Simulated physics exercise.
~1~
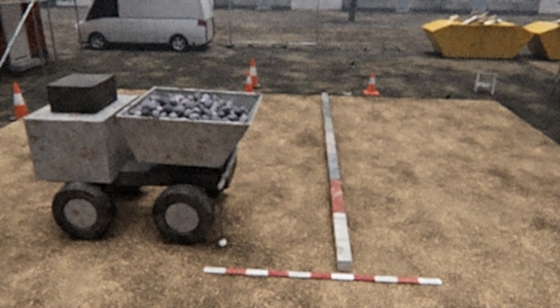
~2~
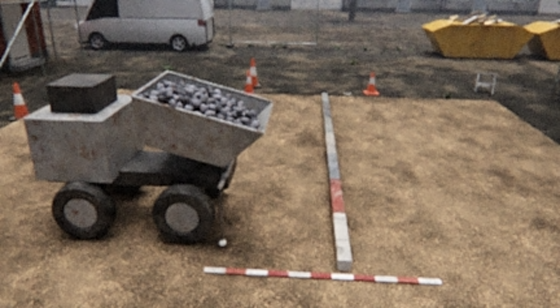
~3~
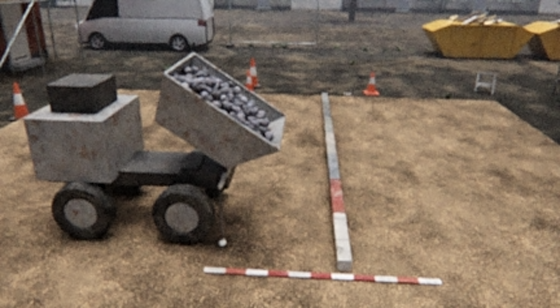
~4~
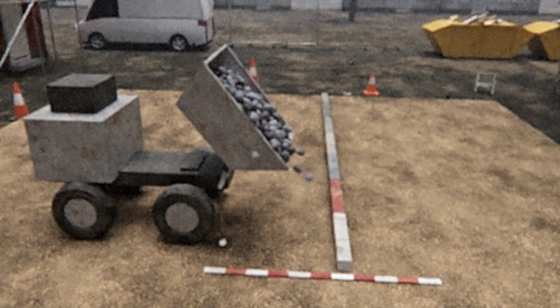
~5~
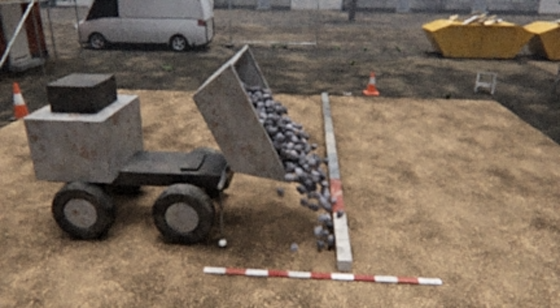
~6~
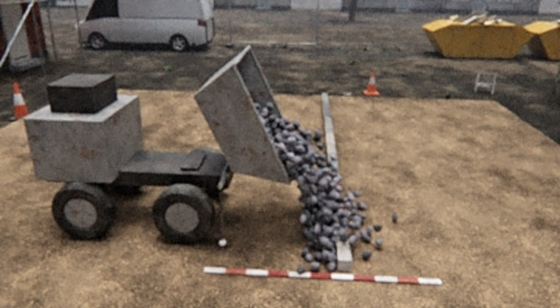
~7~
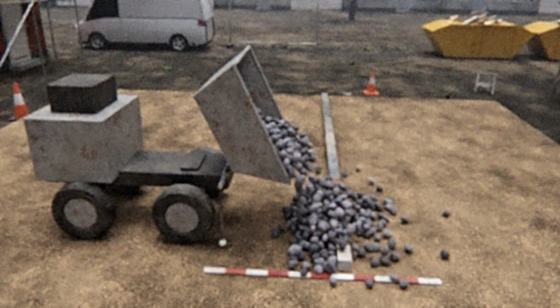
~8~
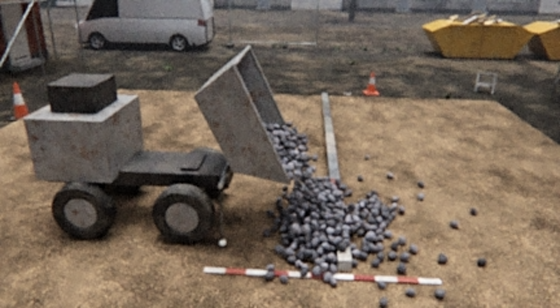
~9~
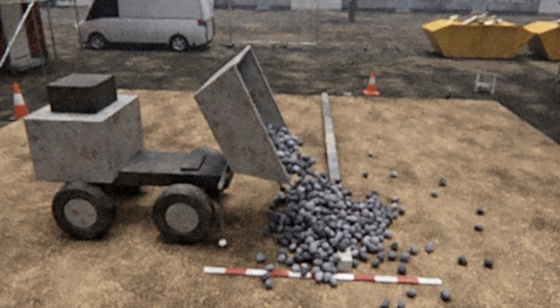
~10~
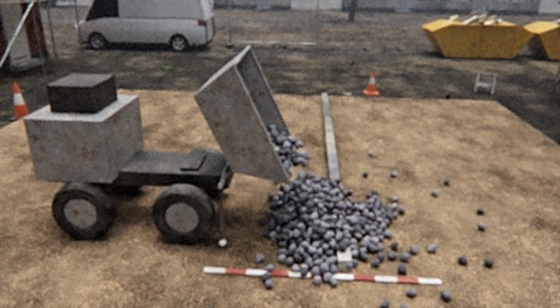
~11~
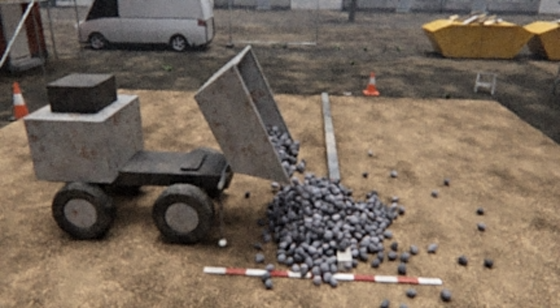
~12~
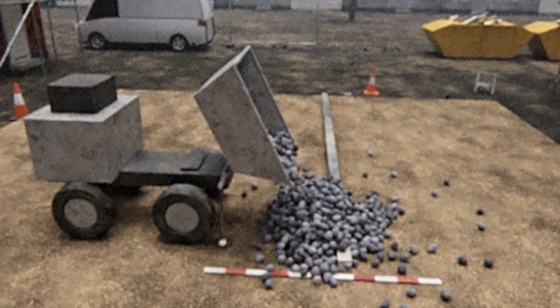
A small grey dumper on a building site tilted its skip steeply to the right, and rounded cobbles poured out over the near part of a kerb, settling in a spread heap with a few scattered beyond and some still in the skip.
